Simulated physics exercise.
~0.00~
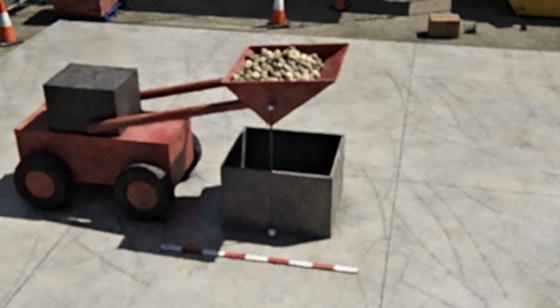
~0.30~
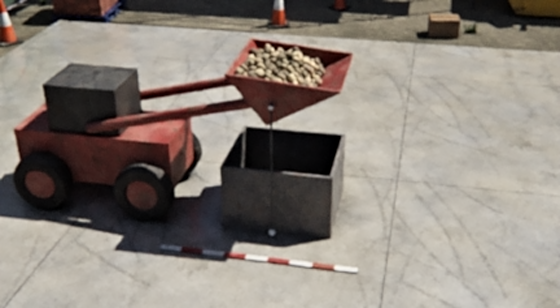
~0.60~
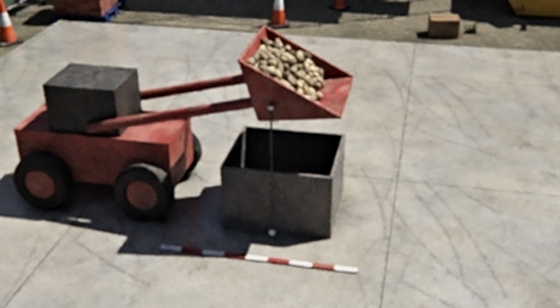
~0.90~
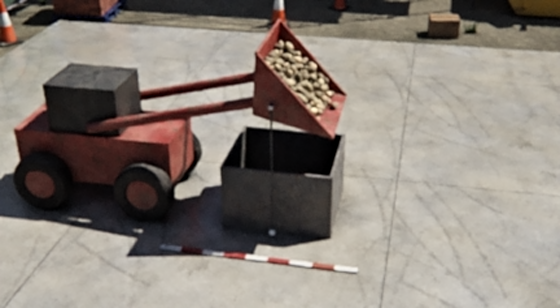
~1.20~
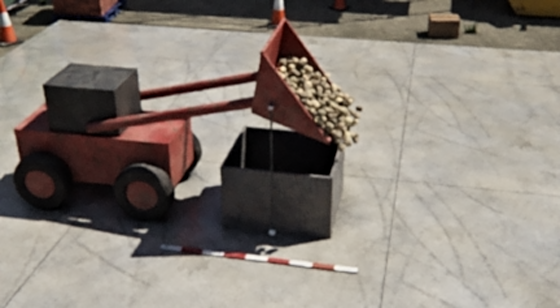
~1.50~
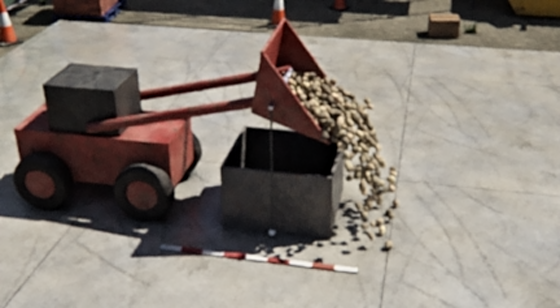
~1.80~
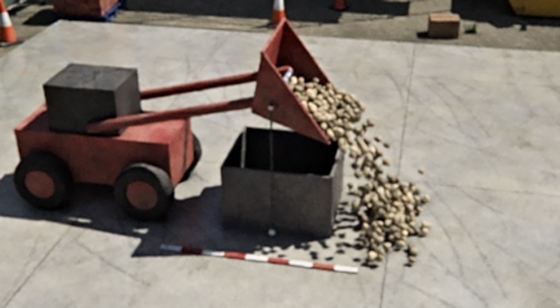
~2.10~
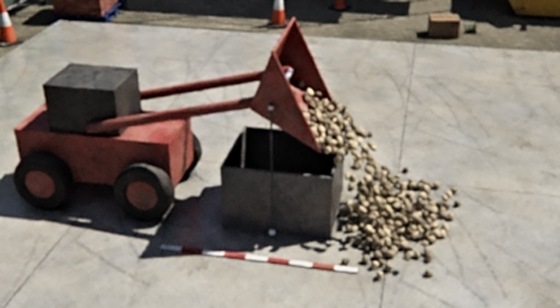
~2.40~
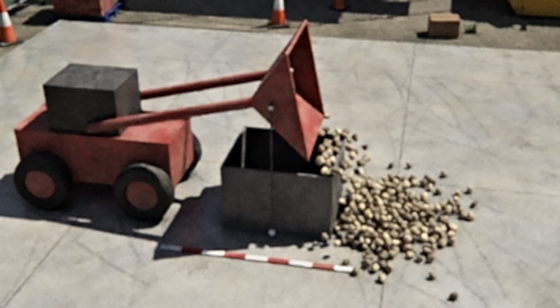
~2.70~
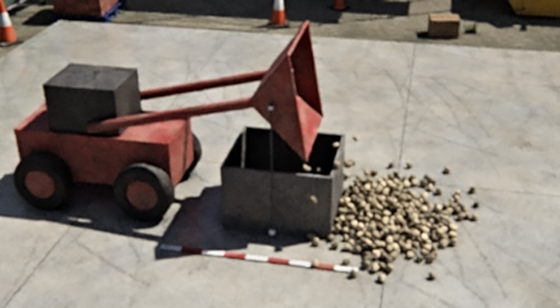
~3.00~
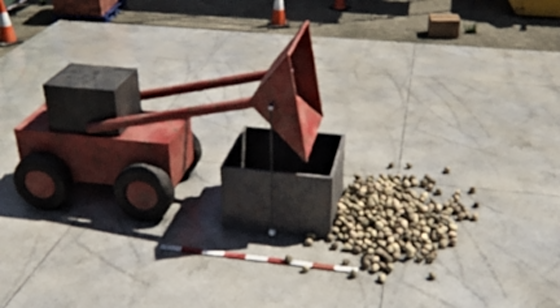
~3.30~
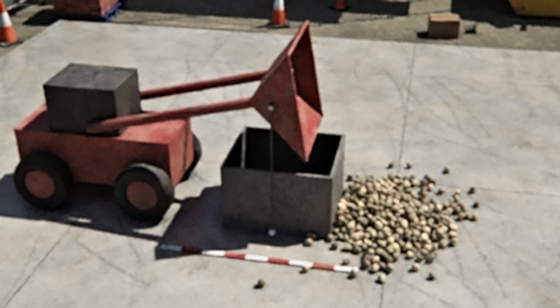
The red loader's raised bucket tipped forward to the right in stages, pouring its load of pale stones mostly over the far edge of the dark open bin, until the bucket hung empty and the stones lay heaped on the concrete beside it.
